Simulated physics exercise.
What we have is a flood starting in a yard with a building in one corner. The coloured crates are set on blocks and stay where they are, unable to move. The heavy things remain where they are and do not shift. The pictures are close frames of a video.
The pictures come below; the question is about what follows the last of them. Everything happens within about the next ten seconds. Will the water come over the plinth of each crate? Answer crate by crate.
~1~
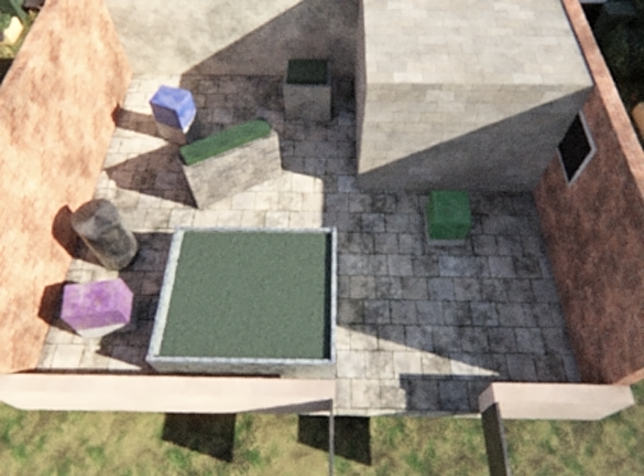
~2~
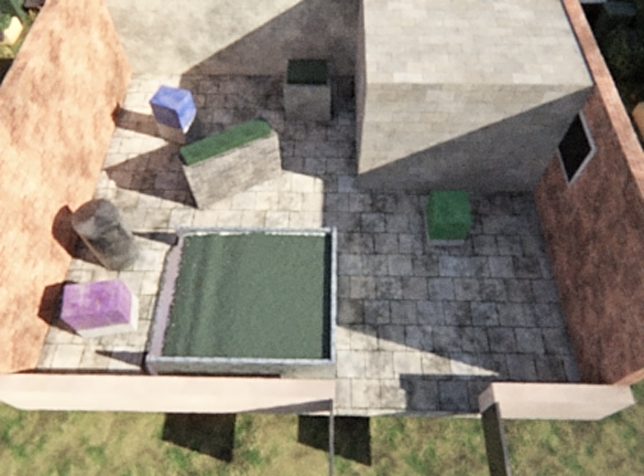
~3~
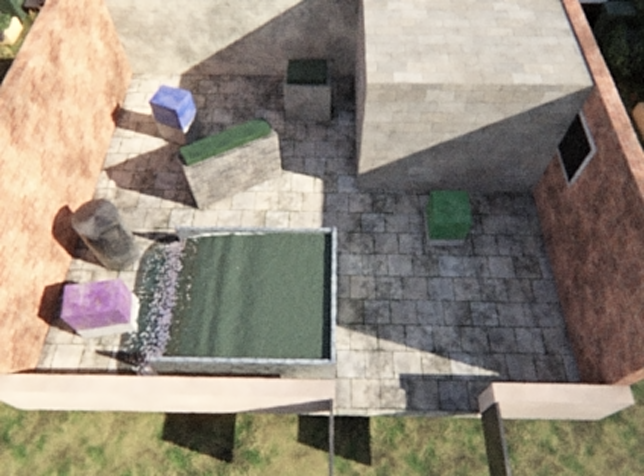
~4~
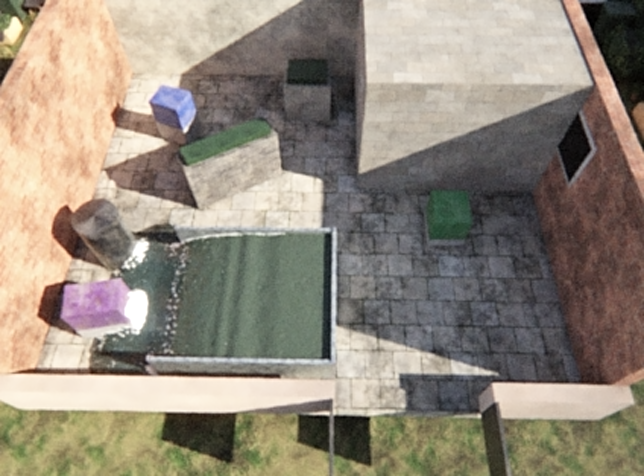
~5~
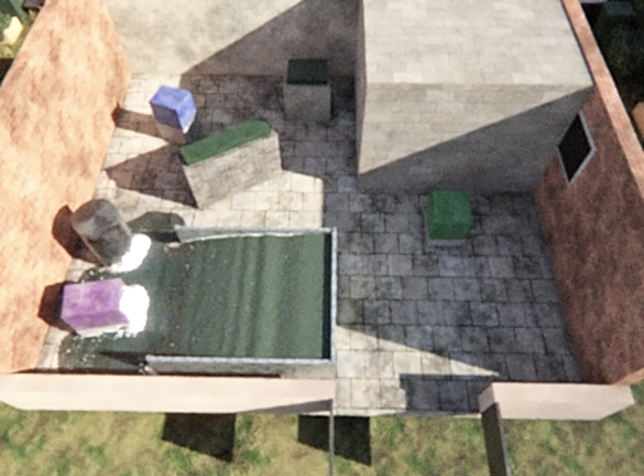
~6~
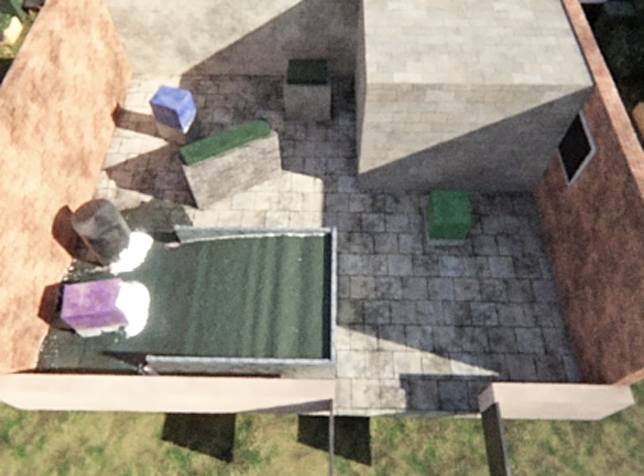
The blue crate: No, it stays dry. The purple crate: Yes, water reaches it. The green crate: No, it stays dry.
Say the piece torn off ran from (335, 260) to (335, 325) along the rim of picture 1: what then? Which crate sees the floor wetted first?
It's the one in green.
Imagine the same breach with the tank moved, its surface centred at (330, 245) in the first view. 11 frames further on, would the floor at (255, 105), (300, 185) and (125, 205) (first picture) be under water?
Results in order - left untouched, swamped, swamped.
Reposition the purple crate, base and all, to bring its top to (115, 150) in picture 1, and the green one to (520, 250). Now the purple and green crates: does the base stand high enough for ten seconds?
Purple: Reached; green: Untouched.
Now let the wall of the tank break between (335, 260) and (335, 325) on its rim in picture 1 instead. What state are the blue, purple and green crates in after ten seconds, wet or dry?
Result: Blue crate is left untouched, purple crate is left untouched, green crate gets overtopped.
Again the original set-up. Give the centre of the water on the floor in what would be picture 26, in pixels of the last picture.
Near (171, 268) in the last view.
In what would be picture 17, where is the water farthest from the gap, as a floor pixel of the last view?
Best guess: Near (121, 111).
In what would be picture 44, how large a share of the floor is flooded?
The answer is around 60 per cent.
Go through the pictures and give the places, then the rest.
In the first picture, the tank at (250, 292) is whole and still.
In the second picture, water pours out at (174, 301) and has run to a hidden place.
In the third picture, water pours out at (175, 302) and has run to (168, 239).
In the fourth picture, the front is at a hidden place, out from the gap at (175, 303).
In the fifth picture, water pours out at (175, 303) and has run to a hidden place.
In the sixth picture, the front is at a hidden place, out from the gap at (175, 303).
A moment on, water covers 20 % of the floor; the blue crate not reached, the purple crate water round its plinth, the green crate not reached.
Next, water covers 30 % of the floor; the blue crate water round its plinth, the purple crate water round its plinth, the green crate not reached.
Then, water covers 40 % of the floor; the blue crate water round its plinth, the purple crate water round its plinth, the green crate not reached.
Later, water covers 60 % of the floor; the blue crate water round its plinth, the purple crate water round its plinth, the green crate not reached.
In the end, water covers 90 % of the floor; the blue crate stayed above the water, the purple crate was topped, the green crate stayed above the water.
